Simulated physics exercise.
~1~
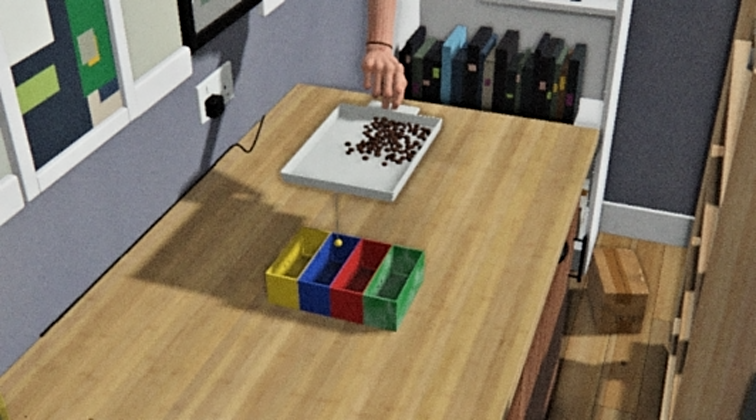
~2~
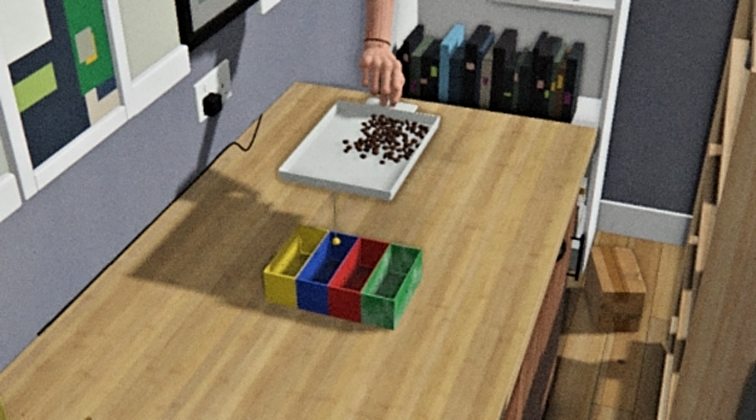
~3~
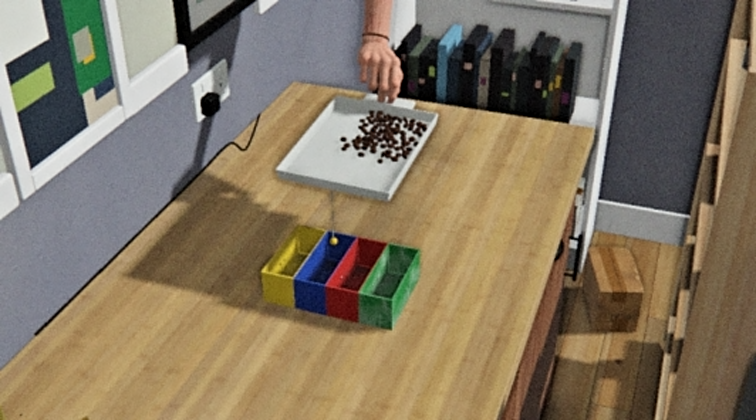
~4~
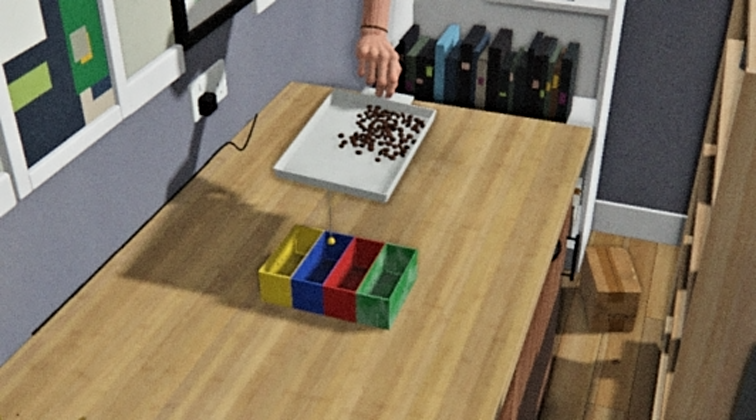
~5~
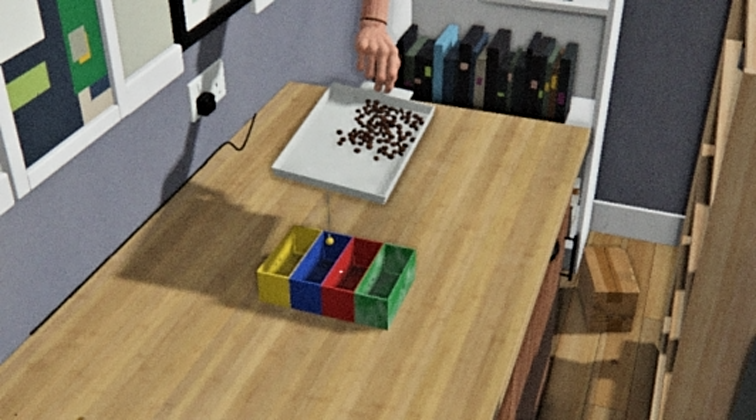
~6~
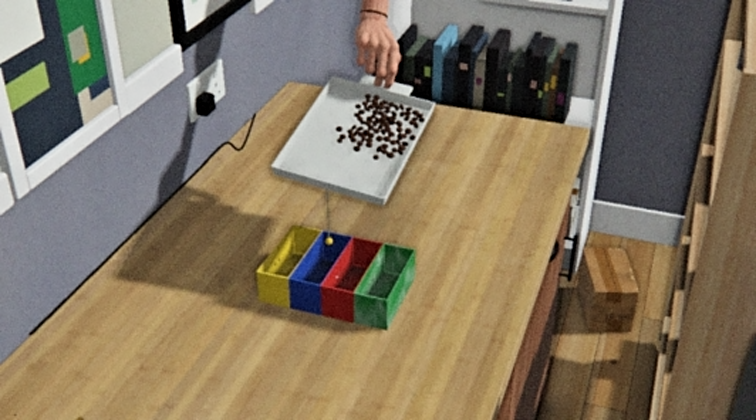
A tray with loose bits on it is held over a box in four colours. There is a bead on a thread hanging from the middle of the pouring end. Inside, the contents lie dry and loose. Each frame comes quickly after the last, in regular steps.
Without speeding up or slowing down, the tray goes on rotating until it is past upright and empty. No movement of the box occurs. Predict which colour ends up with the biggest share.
The biggest share goes to green.
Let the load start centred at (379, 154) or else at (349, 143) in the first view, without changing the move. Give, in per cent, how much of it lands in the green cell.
It comes to about 60 per cent the first time and about 50 per cent the second.
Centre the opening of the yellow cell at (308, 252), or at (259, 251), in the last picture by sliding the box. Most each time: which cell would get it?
First try: The red one. Second try: The green one.
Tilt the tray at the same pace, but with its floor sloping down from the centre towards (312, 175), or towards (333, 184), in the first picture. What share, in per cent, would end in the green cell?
About 0 and 0 per cent.
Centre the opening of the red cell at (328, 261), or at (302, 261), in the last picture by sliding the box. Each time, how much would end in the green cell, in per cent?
Respectively 60 % and 0 %.
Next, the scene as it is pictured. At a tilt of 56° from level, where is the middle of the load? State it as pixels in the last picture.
Around (378, 183).
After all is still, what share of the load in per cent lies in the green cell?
I'd estimate close to 70 per cent.
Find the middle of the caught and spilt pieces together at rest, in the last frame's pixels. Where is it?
Somewhere close to (384, 291) in the last picture.
Just after the last frame, tray tipped steeply; almost all on the tray; just a few falling or outside the box.
A moment on, tray tipped right over; roughly a quarter on the tray; roughly half in the green cell; about a tenth in the red cell; about a tenth falling or outside the box.
Further on, tray tipped past a quarter turn; roughly two thirds in the green cell; roughly a third in the red cell.
When it is over, tray tipped past a quarter turn; roughly two thirds in the green cell; roughly a third in the red cell; not one in the blue cell; not one in the yellow cell.
